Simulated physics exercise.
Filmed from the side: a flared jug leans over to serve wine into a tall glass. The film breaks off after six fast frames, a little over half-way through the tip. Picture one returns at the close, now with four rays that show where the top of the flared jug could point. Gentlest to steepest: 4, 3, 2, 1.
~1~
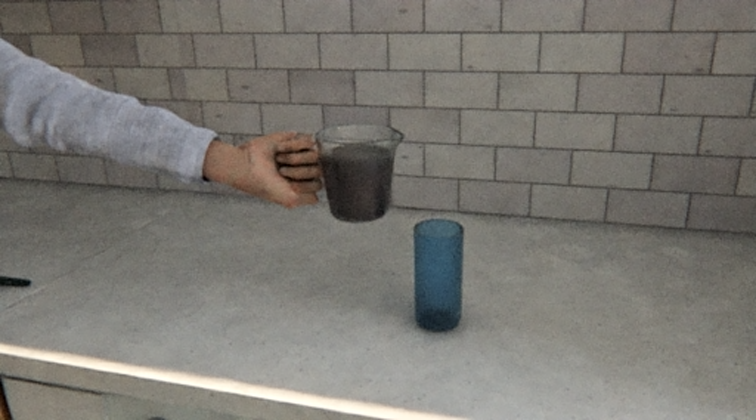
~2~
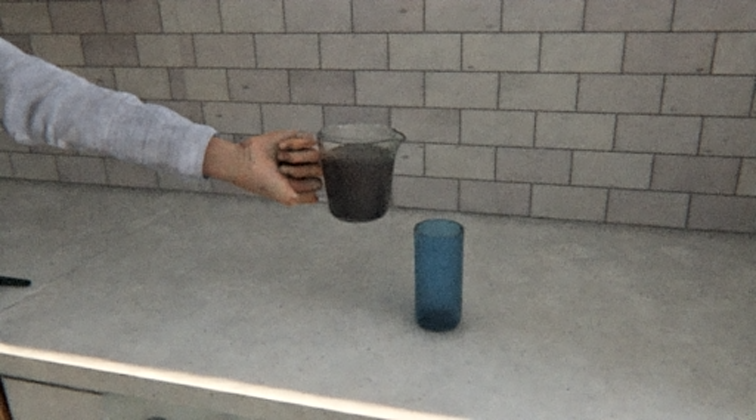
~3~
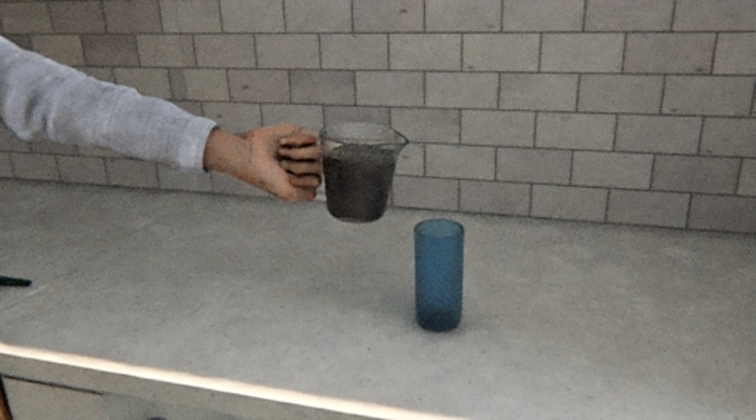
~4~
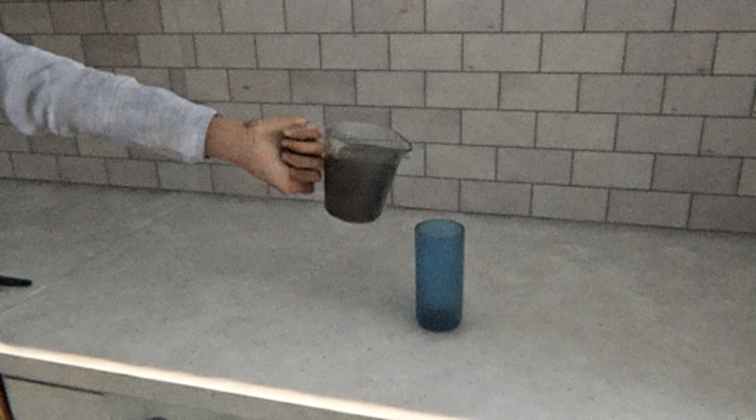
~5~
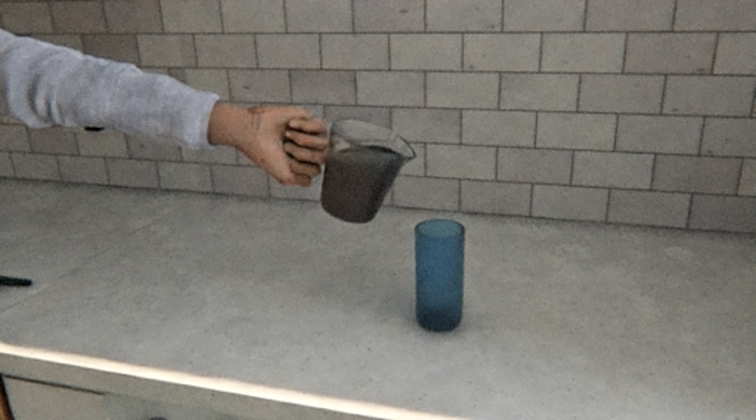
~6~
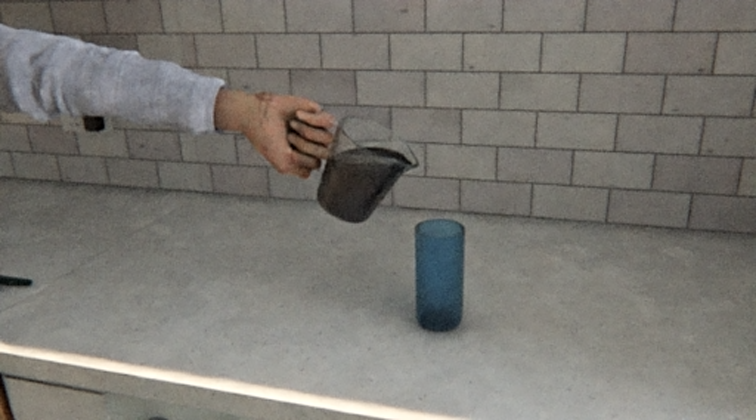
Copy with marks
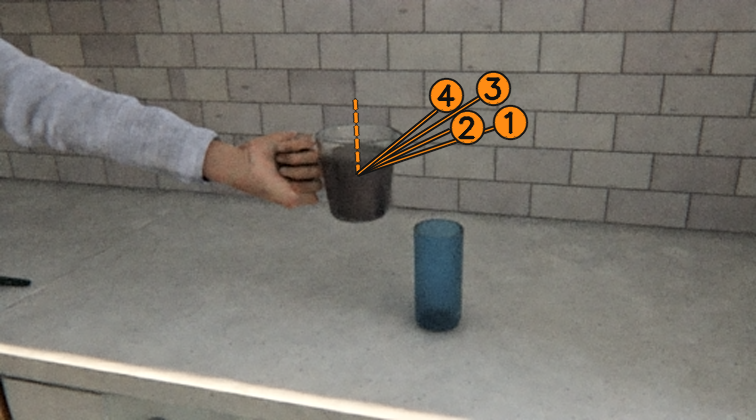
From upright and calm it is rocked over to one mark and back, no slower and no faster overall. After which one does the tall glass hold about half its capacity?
Choose 2.
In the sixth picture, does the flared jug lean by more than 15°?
Yes.
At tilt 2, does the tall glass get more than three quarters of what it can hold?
No, it does not.
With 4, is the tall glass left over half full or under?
Under half.
On the marked copy, 1 at (494, 128); 2 at (449, 130); 3 at (479, 97); 4 at (436, 110).
With 1, the tall glass ends with about 62 % of what it can hold.
With 2, the tall glass ends with about 50 % of what it can hold.
With 3, the tall glass ends with about 38 % of what it can hold.
With 4, the tall glass ends with about 28 % of what it can hold.
